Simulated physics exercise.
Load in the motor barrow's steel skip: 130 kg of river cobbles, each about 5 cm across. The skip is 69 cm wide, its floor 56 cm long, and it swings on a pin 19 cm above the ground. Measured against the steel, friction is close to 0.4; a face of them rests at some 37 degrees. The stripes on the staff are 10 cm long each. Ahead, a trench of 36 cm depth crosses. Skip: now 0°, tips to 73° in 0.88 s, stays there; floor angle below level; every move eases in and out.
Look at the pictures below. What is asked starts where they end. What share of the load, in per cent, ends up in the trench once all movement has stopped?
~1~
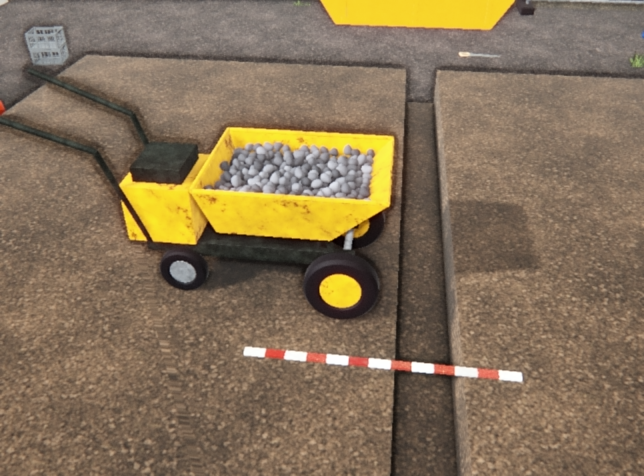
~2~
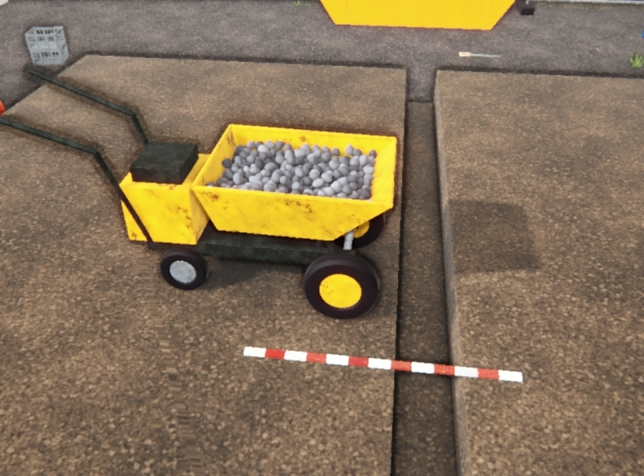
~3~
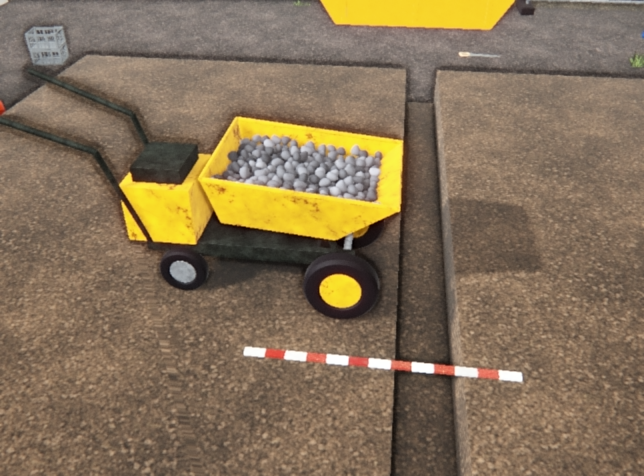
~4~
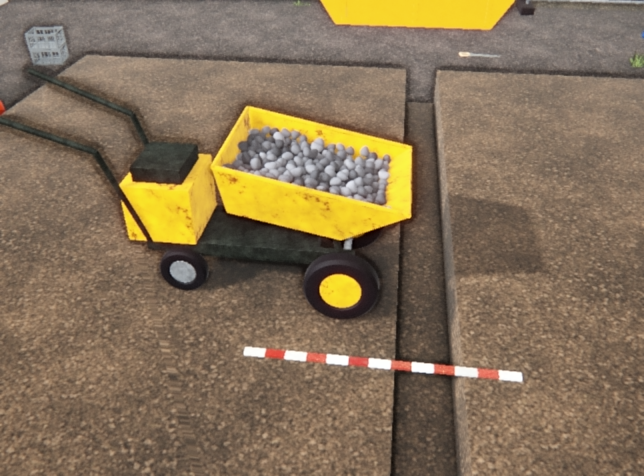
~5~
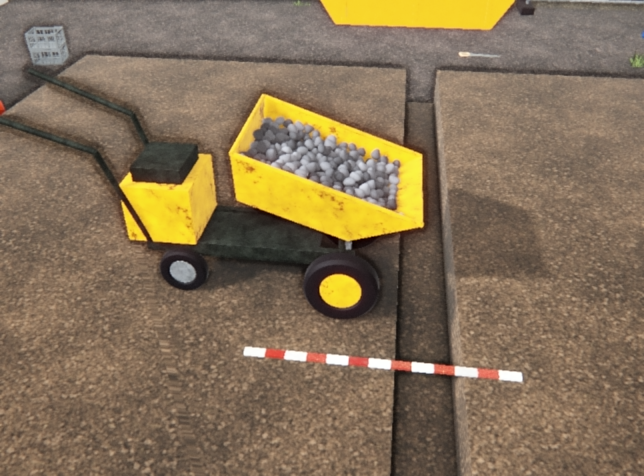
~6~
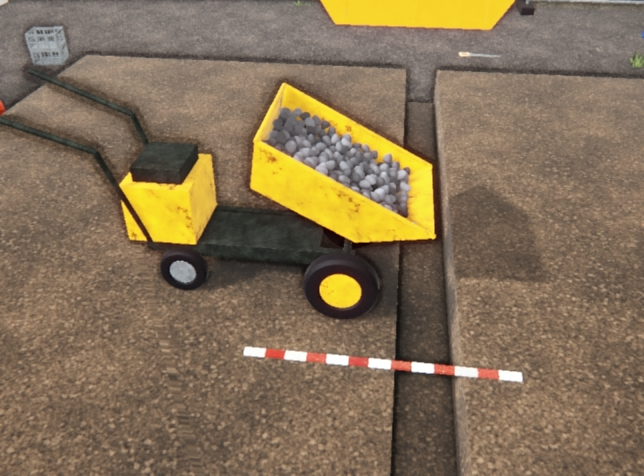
About 14 per cent.
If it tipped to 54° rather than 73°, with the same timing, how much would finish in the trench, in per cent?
I'd guess some 25 in a hundred.
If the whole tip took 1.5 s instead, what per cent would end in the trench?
20 %.
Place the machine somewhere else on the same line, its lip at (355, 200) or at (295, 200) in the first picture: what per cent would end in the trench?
I'd expect close to 45 per cent at the first and 85 per cent at the second.
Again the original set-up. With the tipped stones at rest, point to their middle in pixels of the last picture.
I'd put it close to (513, 289).
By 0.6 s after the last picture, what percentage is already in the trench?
Close to 0 per cent at that time.
Then, 0.3 s after the last picture the floor is at 62°, 100 % in the skip; the foremost stones are at (448, 256).
Then, 0.6 s after the last picture the floor is at 73°, 52 % in the skip, 2 % in the trench, 46 % past the trench; the foremost stones are at (537, 298).
Then, 1.0 s after the last picture the floor is at 73°, 6 % in the skip, 5 % in the trench, 89 % past the trench; the foremost stones are past the picture's edge.
Then, 2.9 s after the last picture the floor is at 73°, 0 % in the skip, 14 % in the trench, 86 % past the trench; the foremost stones are past the picture's edge.
